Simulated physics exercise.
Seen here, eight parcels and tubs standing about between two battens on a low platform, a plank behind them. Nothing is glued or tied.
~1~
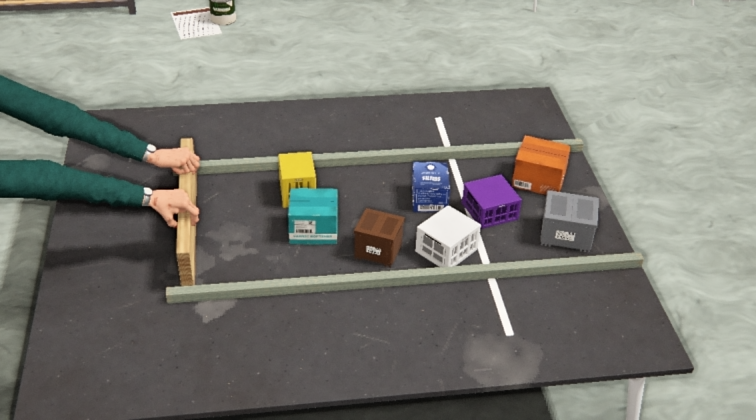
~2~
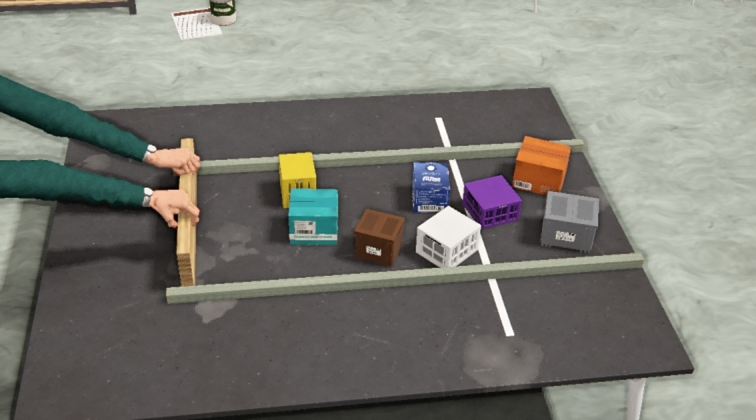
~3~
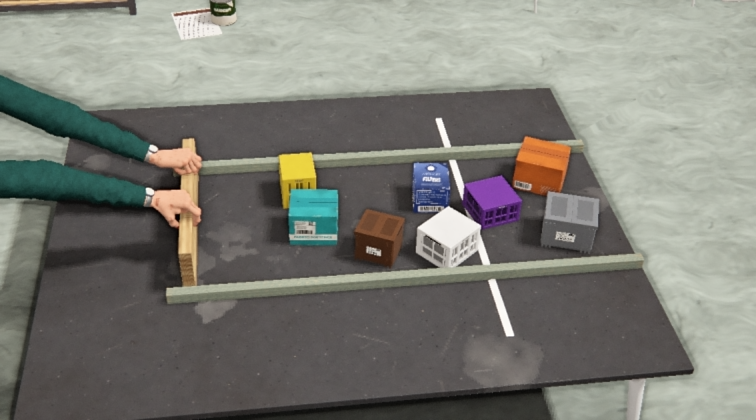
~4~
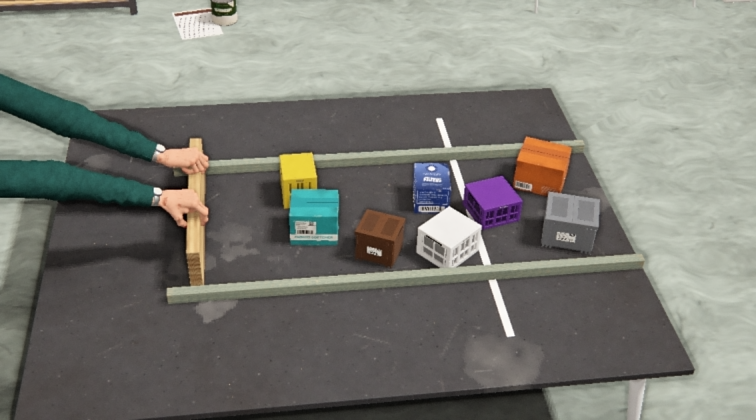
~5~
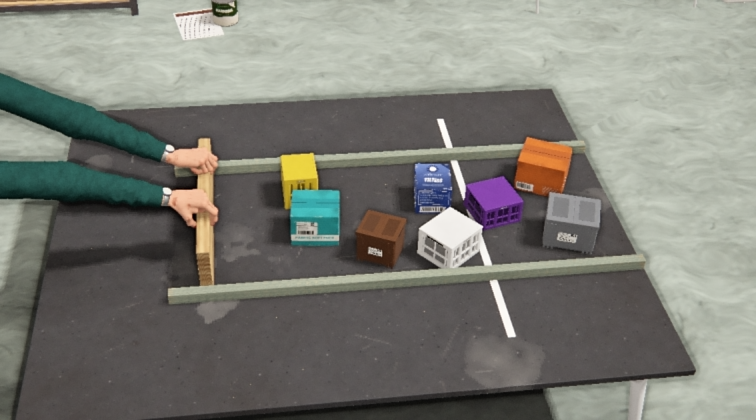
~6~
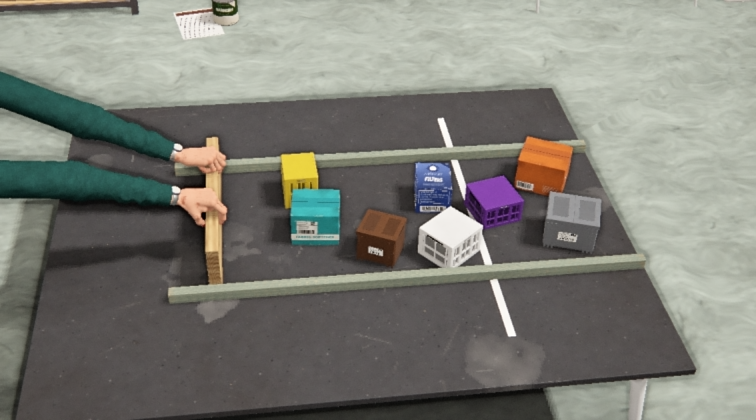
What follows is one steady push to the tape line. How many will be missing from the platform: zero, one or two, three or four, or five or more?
Outcome: The number that fall off is zero.
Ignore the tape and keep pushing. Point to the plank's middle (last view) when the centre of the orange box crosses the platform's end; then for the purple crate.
About (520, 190), and (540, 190) for the other.
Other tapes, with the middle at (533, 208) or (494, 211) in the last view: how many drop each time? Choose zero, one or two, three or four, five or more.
Taking them in turn, just one or two; not one.
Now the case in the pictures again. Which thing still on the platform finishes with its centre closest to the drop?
It is the grey tote.
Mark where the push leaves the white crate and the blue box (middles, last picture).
The white crate stops around (543, 233); the blue box around (511, 171).
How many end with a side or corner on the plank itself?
The number is 3.
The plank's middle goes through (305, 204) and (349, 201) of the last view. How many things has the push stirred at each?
At the one place 2, at the other 3.
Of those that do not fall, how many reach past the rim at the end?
Overhanging: 0.
Soon after, none off yet; grey tote at rest near (571, 223); orange box at rest near (544, 167); purple crate at rest near (493, 202).
At rest, the number that fall off is zero.
